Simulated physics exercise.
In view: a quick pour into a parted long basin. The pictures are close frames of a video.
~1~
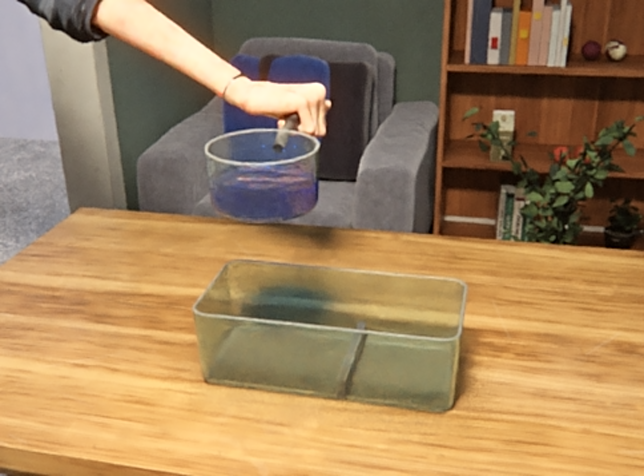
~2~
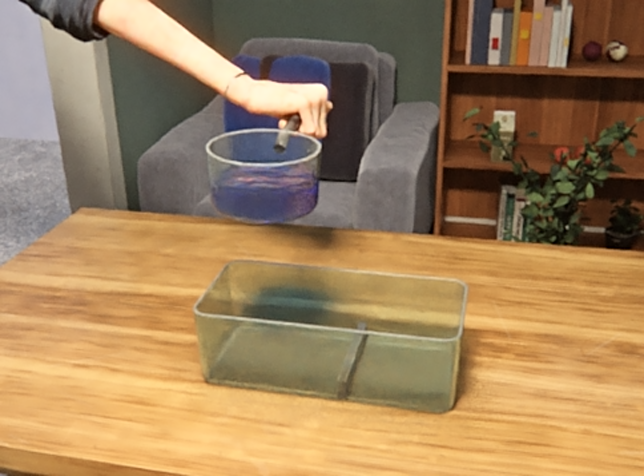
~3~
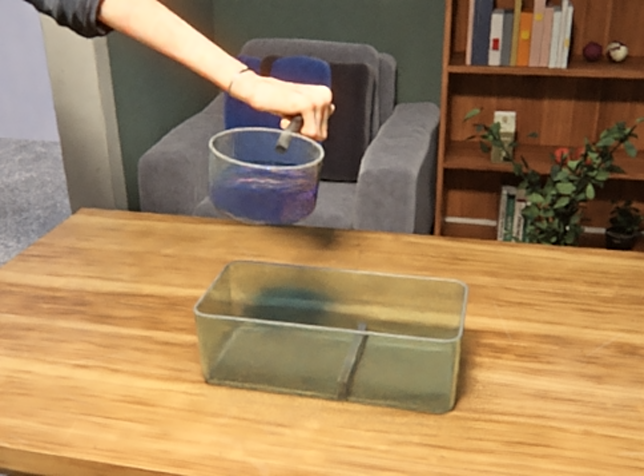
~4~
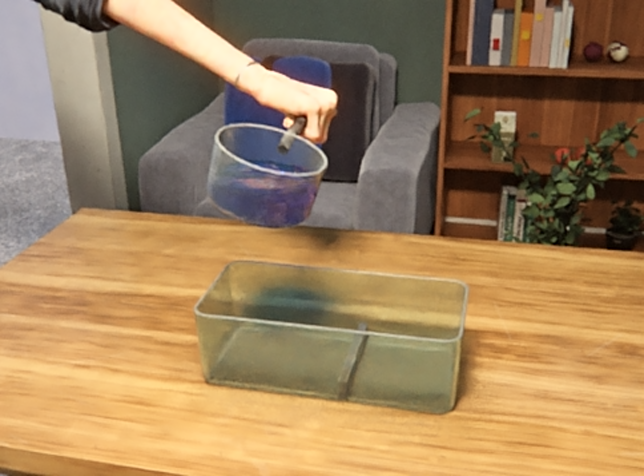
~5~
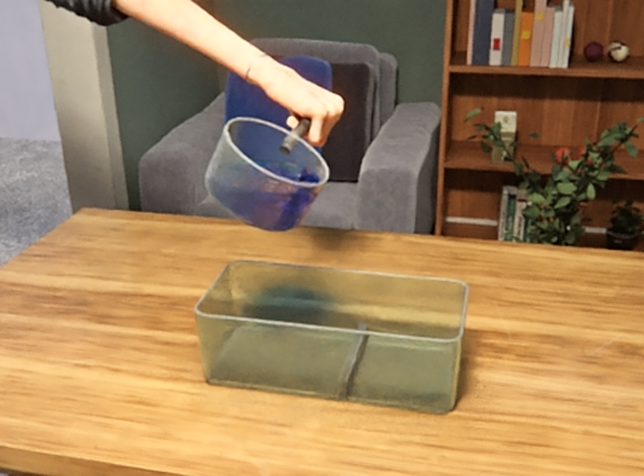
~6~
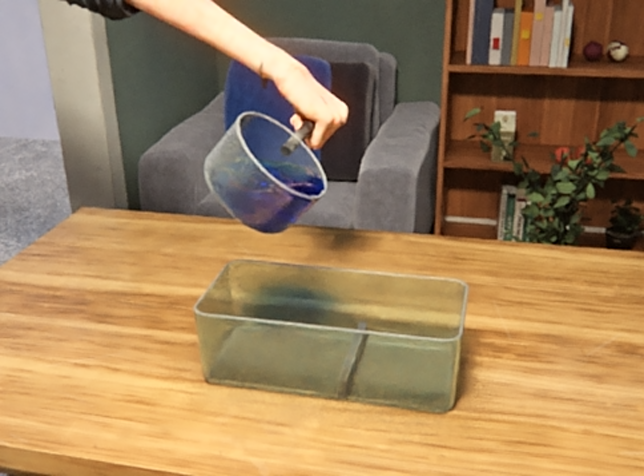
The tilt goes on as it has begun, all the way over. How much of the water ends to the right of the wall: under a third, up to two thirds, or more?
It comes to between a third and two thirds.
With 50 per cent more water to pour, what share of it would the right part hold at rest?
Close to 55 per cent.
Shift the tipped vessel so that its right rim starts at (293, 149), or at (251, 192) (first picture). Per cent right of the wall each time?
First some 15, then 15 per cent.
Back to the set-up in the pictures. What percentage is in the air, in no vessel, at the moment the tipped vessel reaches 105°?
It comes to 40 per cent or so.
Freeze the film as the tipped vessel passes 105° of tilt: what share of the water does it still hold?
Close to 25 per cent.
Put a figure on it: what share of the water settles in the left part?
About 55 per cent.
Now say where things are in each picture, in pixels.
Tilt 0°; pouring edge (317, 150); surface from (216, 171) to (316, 178); the long basin's rim runs from (211, 285) to (463, 310); the wall's top is at (353, 350), in the first picture.
Tilt 2°; pouring edge (318, 153); surface from (217, 172) to (317, 179), in the second picture.
Tilt 8°; pouring edge (321, 159); surface from (217, 171) to (317, 180), in the third picture.
Tilt 17°; pouring edge (324, 168); surface from (215, 170) to (318, 182), in the fourth picture.
Tilt 29°; pouring edge (326, 181); surface from (213, 167) to (321, 182), in the fifth picture.
Tilt 43°; pouring edge (323, 194); surface from (216, 163) to (326, 184), in the sixth picture.
A moment on, the tilt is 105° and 26 per cent is still to pour, 6 is left of the wall and 28 right of it.
Next, the tilt is 120° and 2 per cent is still to pour, 45 is left of the wall and 44 right of it.
Then the tilt is 120° and 0 per cent is still to pour, 53 is left of the wall and 46 right of it.
Later the tilt is 120° and 0 per cent is still to pour, 53 is left of the wall and 46 right of it.
In the end 53 per cent lies left of the wall, 46 right of it and 1 outside.
